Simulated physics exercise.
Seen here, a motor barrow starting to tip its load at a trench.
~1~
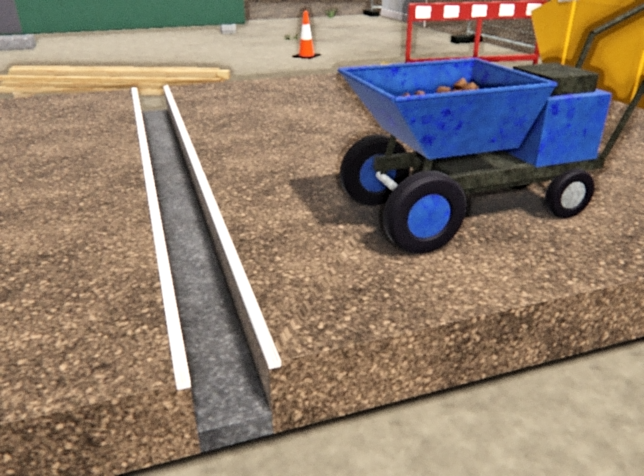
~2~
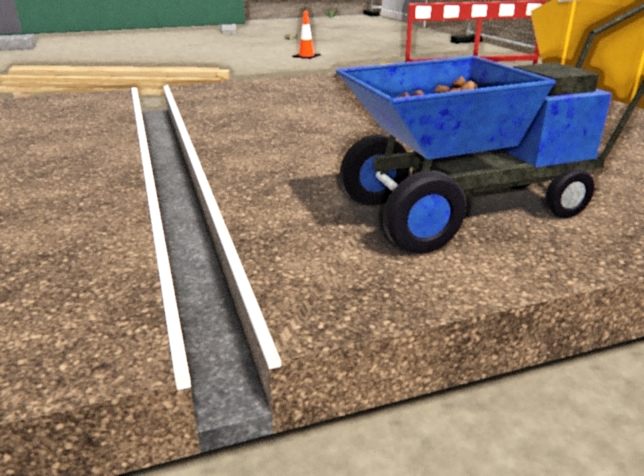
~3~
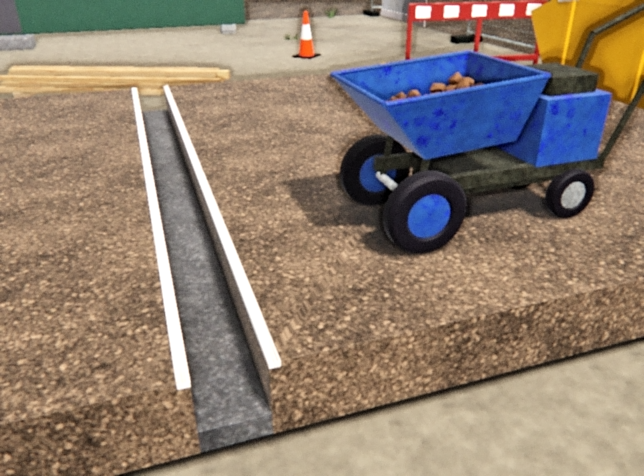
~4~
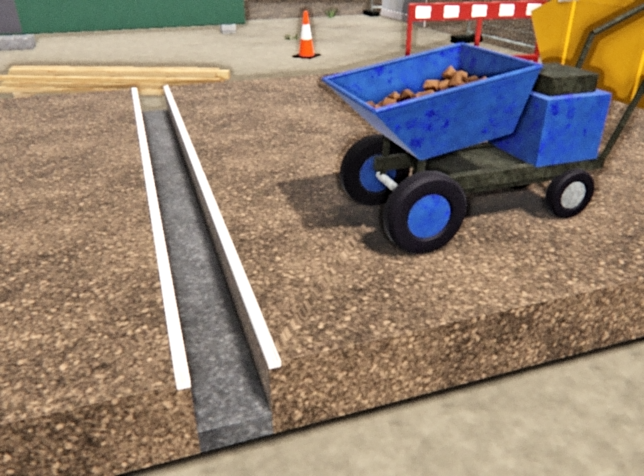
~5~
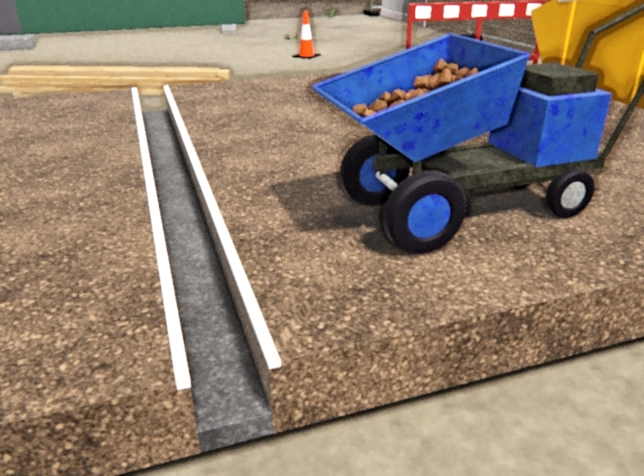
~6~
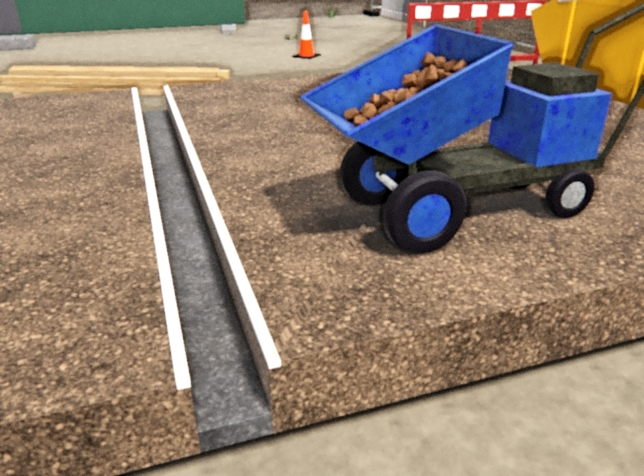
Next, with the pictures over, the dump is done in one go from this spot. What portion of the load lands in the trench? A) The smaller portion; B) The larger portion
(A) The smaller portion.
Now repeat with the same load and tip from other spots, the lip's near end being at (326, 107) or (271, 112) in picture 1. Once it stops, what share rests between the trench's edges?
You'd get 100 in a hundred the first time and 20 in a hundred the second.
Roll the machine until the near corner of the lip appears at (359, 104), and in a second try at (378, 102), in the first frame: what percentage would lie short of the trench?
I'd expect close to 20 per cent and then close to 30 per cent.
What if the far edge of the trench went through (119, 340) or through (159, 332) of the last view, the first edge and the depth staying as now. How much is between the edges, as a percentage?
I'd say some 30 in a hundred, followed by 30 in a hundred.
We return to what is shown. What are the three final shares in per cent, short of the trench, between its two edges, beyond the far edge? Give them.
Short 40, between 30, beyond 0 %.
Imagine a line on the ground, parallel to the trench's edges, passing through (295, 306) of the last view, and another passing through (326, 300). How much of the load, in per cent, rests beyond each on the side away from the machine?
Around 60 per cent for the first, around 70 per cent for the second.
Soon, skip tipped steeply; all in the skip.
A while on, skip tipped right over; about two thirds in the skip; about a third short of the trench; a small part in or heaped over the trench.
Towards the end, skip tipped right over; about a quarter in the skip; about half short of the trench; about a quarter in or heaped over the trench.
Finally, skip tipped right over; about a quarter in the skip; about half short of the trench; about a quarter in or heaped over the trench; none beyond it.
